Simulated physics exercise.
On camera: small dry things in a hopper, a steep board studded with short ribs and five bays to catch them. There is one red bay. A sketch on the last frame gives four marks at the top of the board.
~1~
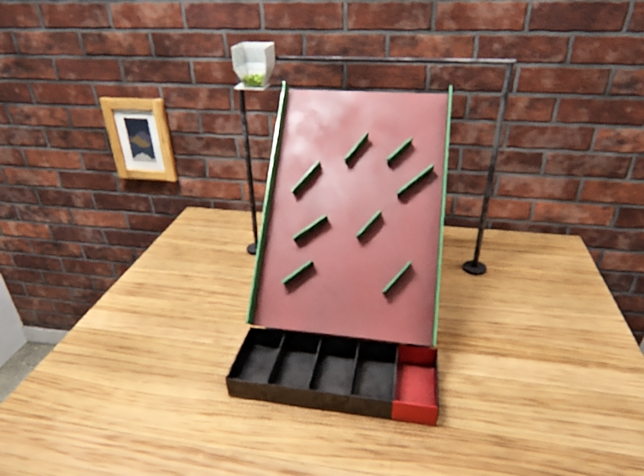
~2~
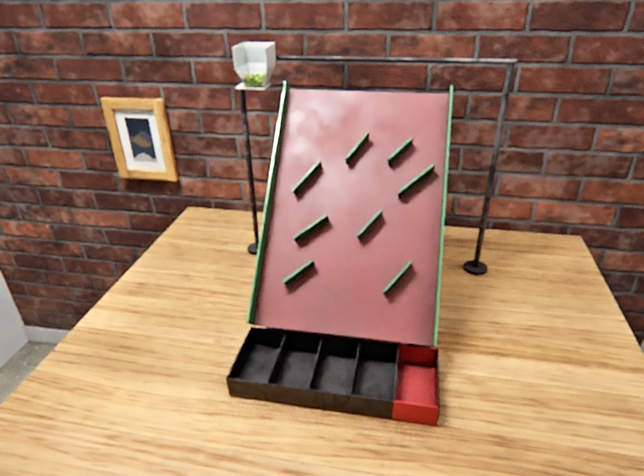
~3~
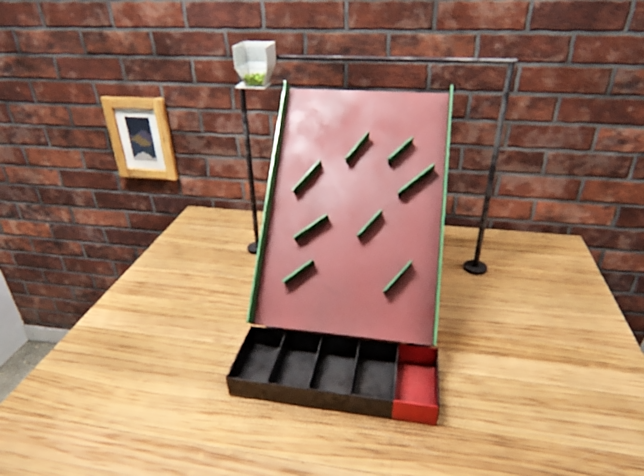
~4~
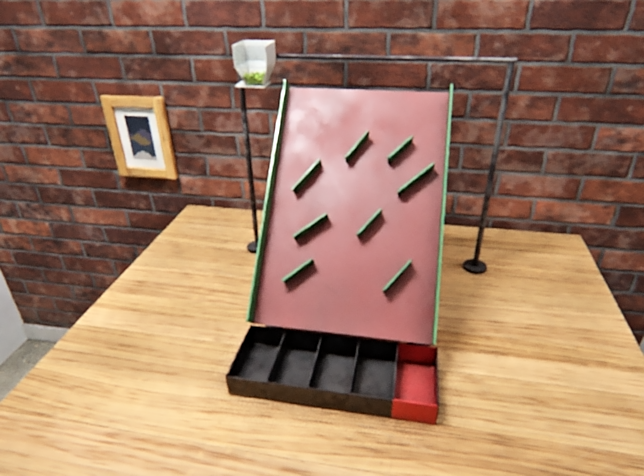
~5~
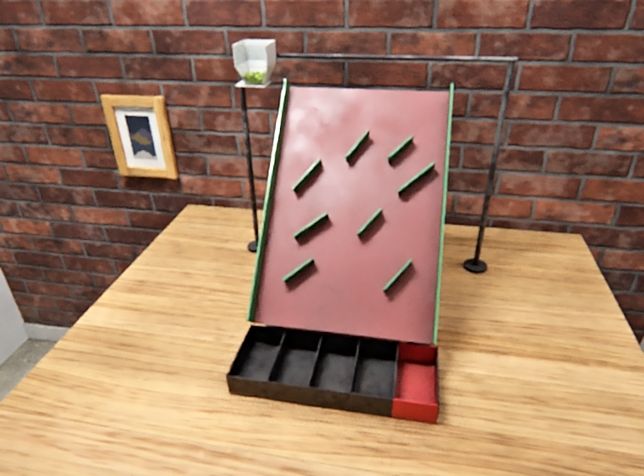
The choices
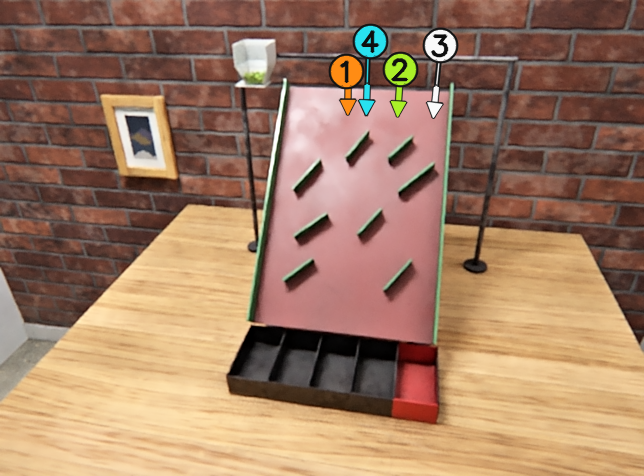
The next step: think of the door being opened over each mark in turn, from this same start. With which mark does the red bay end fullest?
The answer is mark 3.
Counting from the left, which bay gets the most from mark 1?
The first from the left.
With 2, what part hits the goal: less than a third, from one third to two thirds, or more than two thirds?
It is less than a third.
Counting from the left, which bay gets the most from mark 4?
The first.
On the marked copy, mark 1 meets the board at (347, 109); mark 2 meets the board at (397, 110); mark 3 meets the board at (433, 112); mark 4 meets the board at (366, 109).
Choosing 1, not one piece in the red bay, almost all in other bays, about a tenth outside the box.
Choosing 2, not one piece in the red bay, almost all in other bays.
Choosing 3, roughly a third in the red bay, roughly two thirds in other bays.
Choosing 4, not one piece in the red bay, almost all in other bays, just a few outside the box.
